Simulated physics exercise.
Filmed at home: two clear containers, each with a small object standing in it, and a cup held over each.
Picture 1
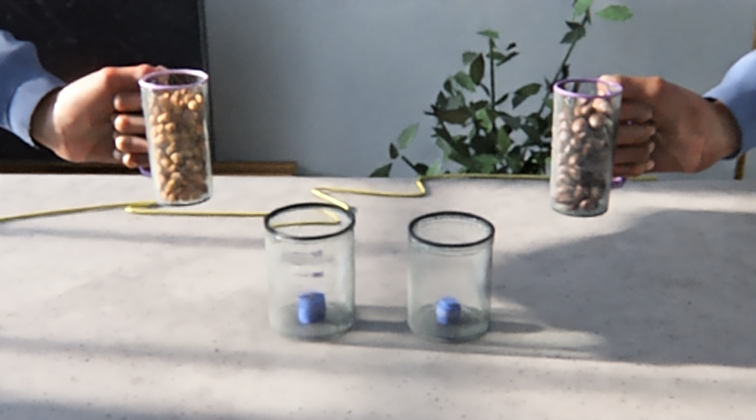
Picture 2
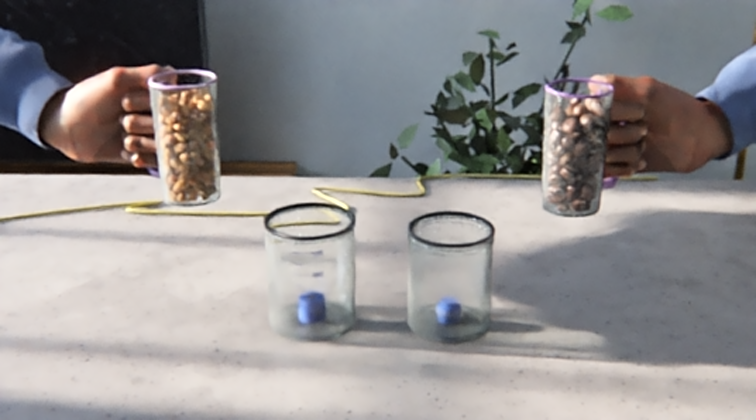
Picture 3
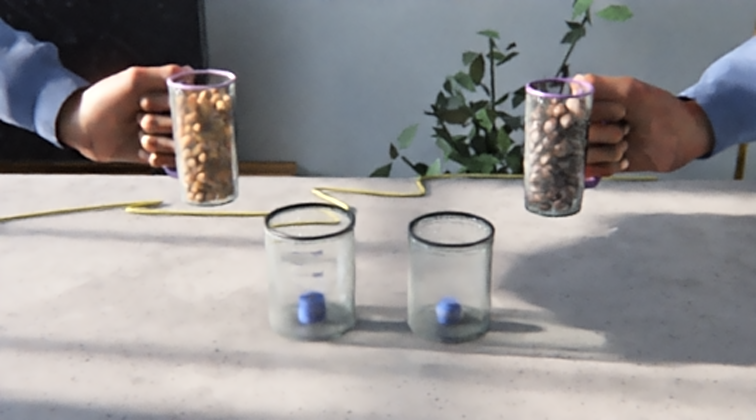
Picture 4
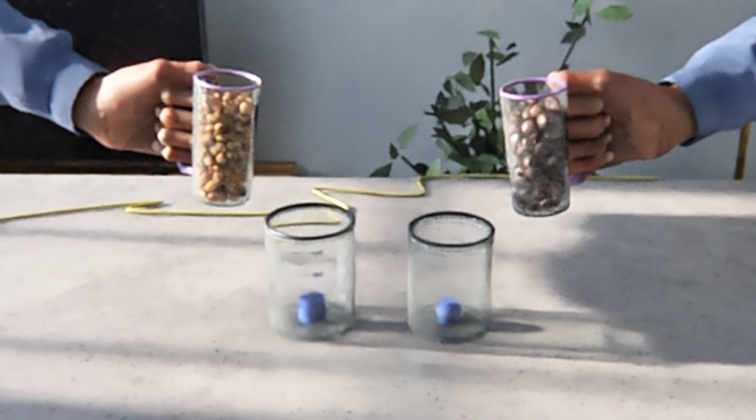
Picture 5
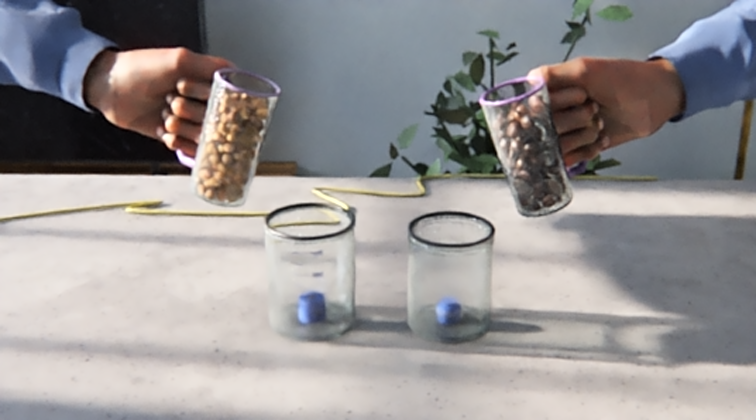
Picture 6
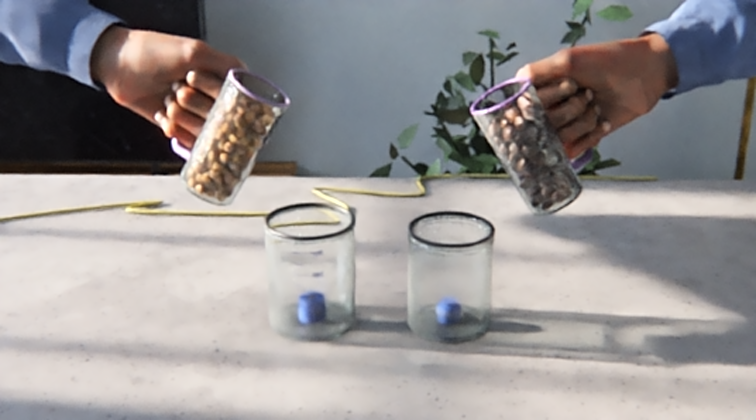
In the video, two hands hold clear cups filled with small light and dark brown pieces, move them inward above two glass containers, each with a small blue object inside, and gradually tilt the cups toward each other.
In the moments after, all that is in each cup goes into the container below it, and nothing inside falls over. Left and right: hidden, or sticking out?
One by one: Left: Most likely it's totally obscured afterwards; right: Most likely it's totally obscured afterwards.
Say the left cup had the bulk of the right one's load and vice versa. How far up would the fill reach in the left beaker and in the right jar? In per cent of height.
45 % and 50 %.
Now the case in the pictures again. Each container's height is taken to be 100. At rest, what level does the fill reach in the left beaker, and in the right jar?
Left 45 %, right 50 %.
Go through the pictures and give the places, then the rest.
The first frame shows small roll in the left beaker near (312, 306), a quarter of its height or less; left cup near (179, 139), nearly full of roasted chickpeas; small bottle in the right jar near (449, 308), a quarter of its height or less; right cup near (584, 149), nearly full of flat chocolate drops.
The second frame shows left cup near (188, 139), upright; right cup near (575, 149), upright.
The third frame shows left cup near (206, 139), upright; right cup near (556, 148), upright.
The fourth frame shows left cup near (225, 139), tipped 7°; right cup near (538, 148), tipped 7°.
The fifth frame shows left cup near (233, 139), tipped 18°; right cup near (529, 148), tipped 18°.
The sixth frame shows small roll in the left beaker near (312, 306); left cup near (233, 139), tipped 29°; small bottle in the right jar near (449, 308); right cup near (529, 148), tipped 29°.
Then, 0.63 s on from there, left beaker empty, all of its cupful still in the cup; right jar empty, all of its cupful still in the cup.
Then, 1.18 s on from there, left beaker nearly empty, the bulk of its cupful still in the cup; right jar nearly empty, the bulk of its cupful still in the cup.
Then, 1.66 s on from there, left beaker a third full, none of its cupful still in the cup; right jar half full, none of its cupful still in the cup.
In the end, left beaker half full (surface near (311, 274)), nothing beside it; right jar half full (surface near (450, 273)), nothing beside it; the left thing is covered; the right thing is covered.
